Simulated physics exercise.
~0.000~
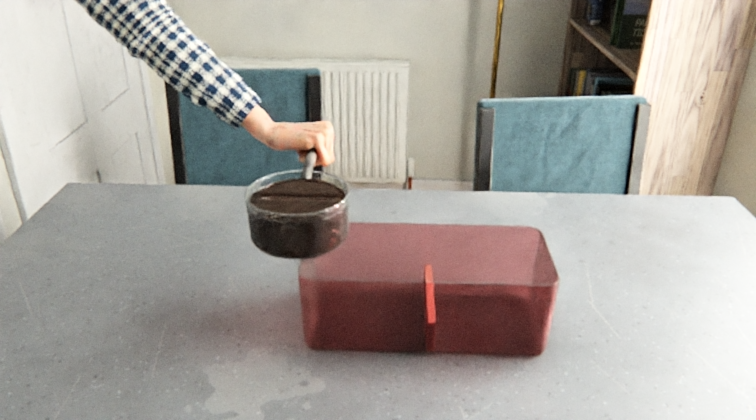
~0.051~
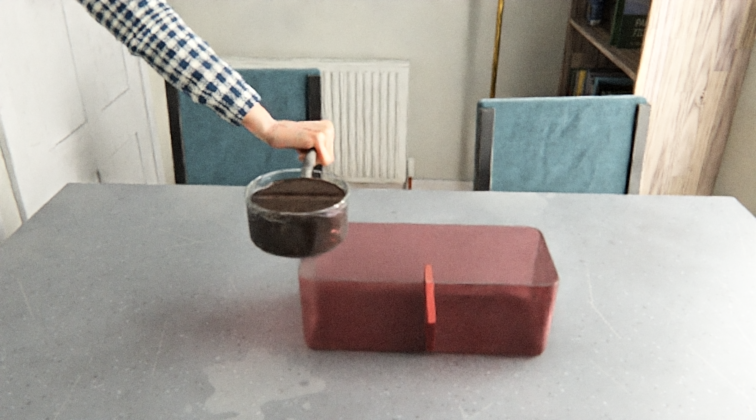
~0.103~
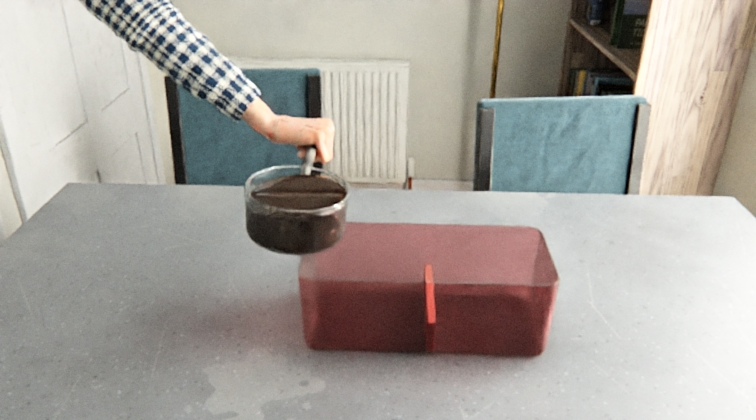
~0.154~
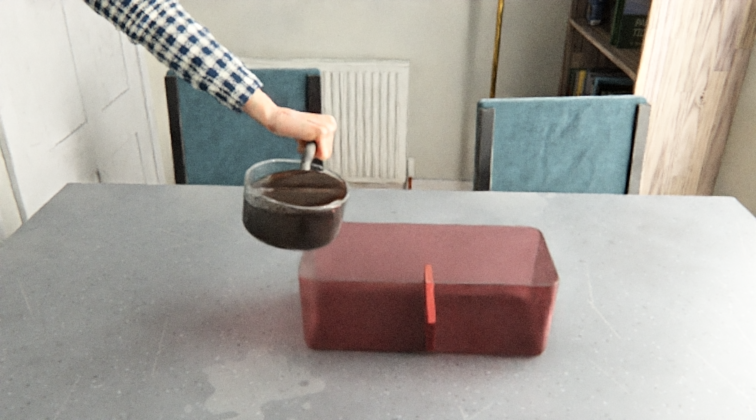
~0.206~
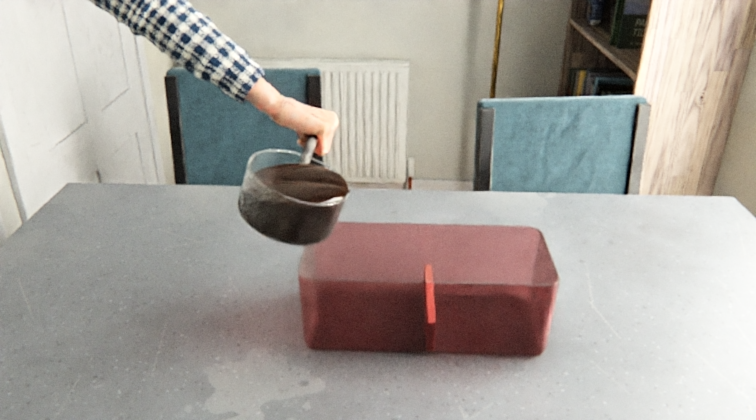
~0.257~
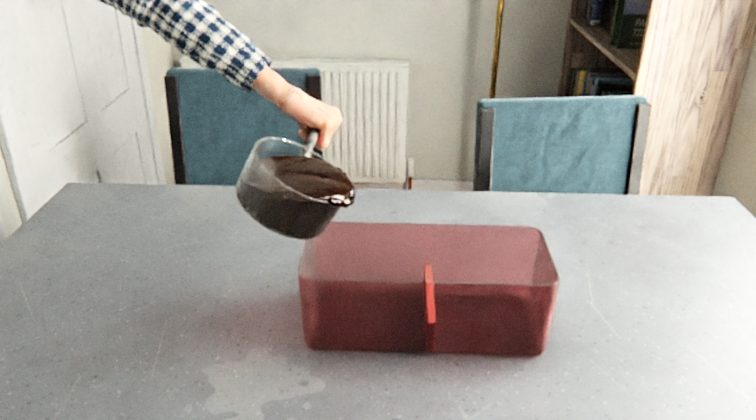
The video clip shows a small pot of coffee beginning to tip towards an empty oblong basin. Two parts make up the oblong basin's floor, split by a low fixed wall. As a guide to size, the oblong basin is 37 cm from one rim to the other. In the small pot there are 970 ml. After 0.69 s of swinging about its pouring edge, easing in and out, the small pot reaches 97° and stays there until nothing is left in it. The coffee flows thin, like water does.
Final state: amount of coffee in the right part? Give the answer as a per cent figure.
Approximately 43 %.
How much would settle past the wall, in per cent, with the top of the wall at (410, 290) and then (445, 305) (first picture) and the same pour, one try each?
I'd say 75 percent on the first go, 30 percent on the next.
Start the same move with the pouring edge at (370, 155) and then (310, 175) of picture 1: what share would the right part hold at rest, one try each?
80 in a hundred, followed by 5 in a hundred.
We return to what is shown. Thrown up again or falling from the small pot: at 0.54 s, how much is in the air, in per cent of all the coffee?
Around 44 in a hundred.
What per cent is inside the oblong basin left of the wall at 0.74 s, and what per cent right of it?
I'd put the left at some 36 and the right at some 46.
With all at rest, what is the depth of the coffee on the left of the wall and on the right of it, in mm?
Left roughly 18 mm; right roughly 16 mm.
By 0.54 s the tilt is 86° and 41 per cent is still to pour, 15 is left of the wall and 0 right of it.
By 0.74 s the tilt is 97° and 7 per cent is still to pour, 37 is left of the wall and 45 right of it.
By 0.96 s the tilt is 97° and 1 per cent is still to pour, 49 is left of the wall and 43 right of it.
By 1.19 s the tilt is 97° and 0 per cent is still to pour, 54 is left of the wall and 43 right of it.
At rest 54 per cent lies left of the wall, 43 right of it and 2 outside.
